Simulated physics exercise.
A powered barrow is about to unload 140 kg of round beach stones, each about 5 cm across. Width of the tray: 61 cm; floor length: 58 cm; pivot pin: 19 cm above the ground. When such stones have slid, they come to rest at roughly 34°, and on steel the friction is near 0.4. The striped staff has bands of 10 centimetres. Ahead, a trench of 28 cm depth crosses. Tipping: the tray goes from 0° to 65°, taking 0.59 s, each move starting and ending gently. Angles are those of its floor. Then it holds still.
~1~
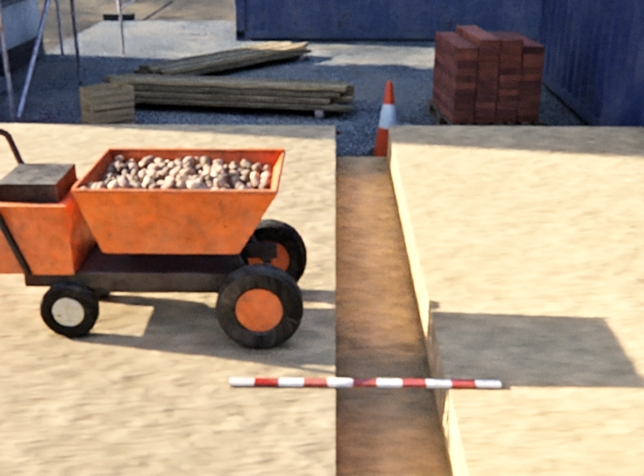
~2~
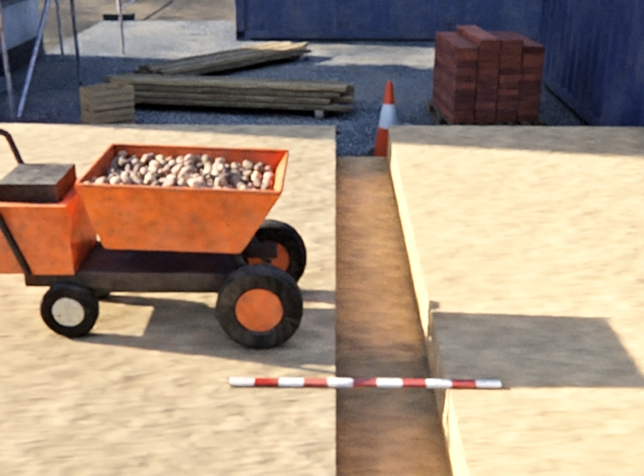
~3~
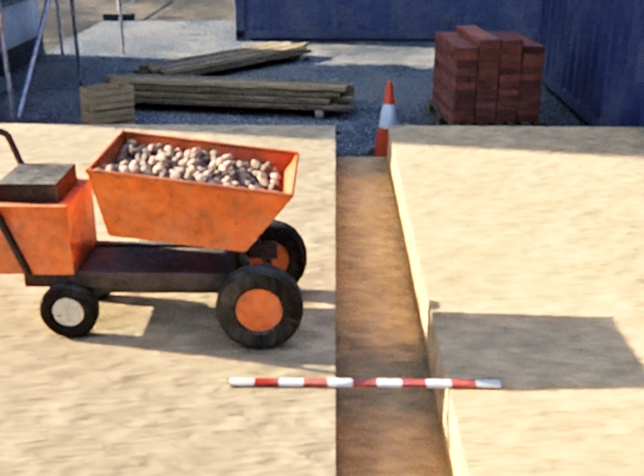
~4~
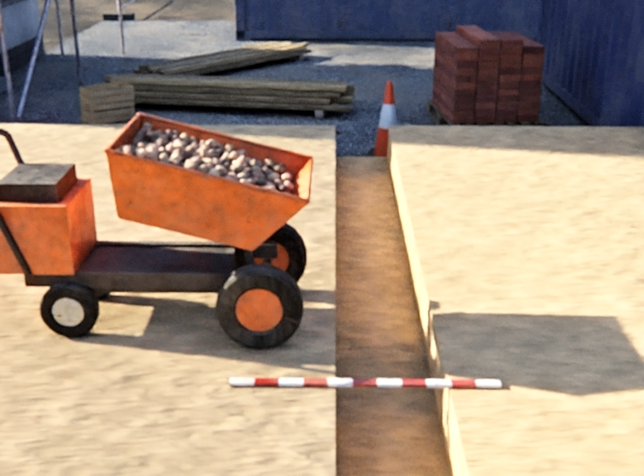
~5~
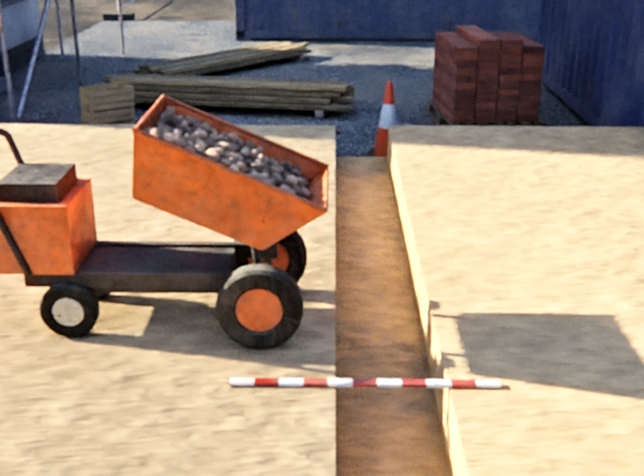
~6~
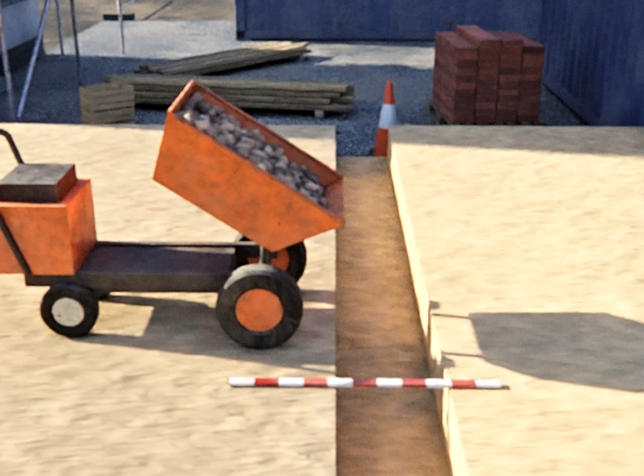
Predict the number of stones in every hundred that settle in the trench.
Close to 36 in a hundred.
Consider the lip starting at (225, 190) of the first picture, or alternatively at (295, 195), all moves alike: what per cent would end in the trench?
It'd be around 70 per cent and after that around 25 per cent.
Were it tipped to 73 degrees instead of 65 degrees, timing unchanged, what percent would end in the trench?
It would be close to 35 percent.
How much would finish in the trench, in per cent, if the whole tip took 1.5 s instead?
In that case some 60 per cent.
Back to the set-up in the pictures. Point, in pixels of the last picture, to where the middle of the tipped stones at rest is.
The resting stones are centred at roughly (465, 317).
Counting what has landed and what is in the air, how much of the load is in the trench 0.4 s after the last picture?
15 per cent, give or take.
Then, 0.1 s after the last picture the floor is at 55°, 100 % in the tray; the foremost stones are at (358, 232).
Then, 0.4 s after the last picture the floor is at 65°, 79 % in the tray, 16 % in the trench, 5 % past the trench; the foremost stones are at (453, 276).
Then, 0.7 s after the last picture the floor is at 65°, 27 % in the tray, 19 % in the trench, 54 % past the trench; the foremost stones are past the picture's edge.
Then, 2.7 s after the last picture the floor is at 65°, 9 % in the tray, 36 % in the trench, 54 % past the trench; the foremost stones are past the picture's edge.
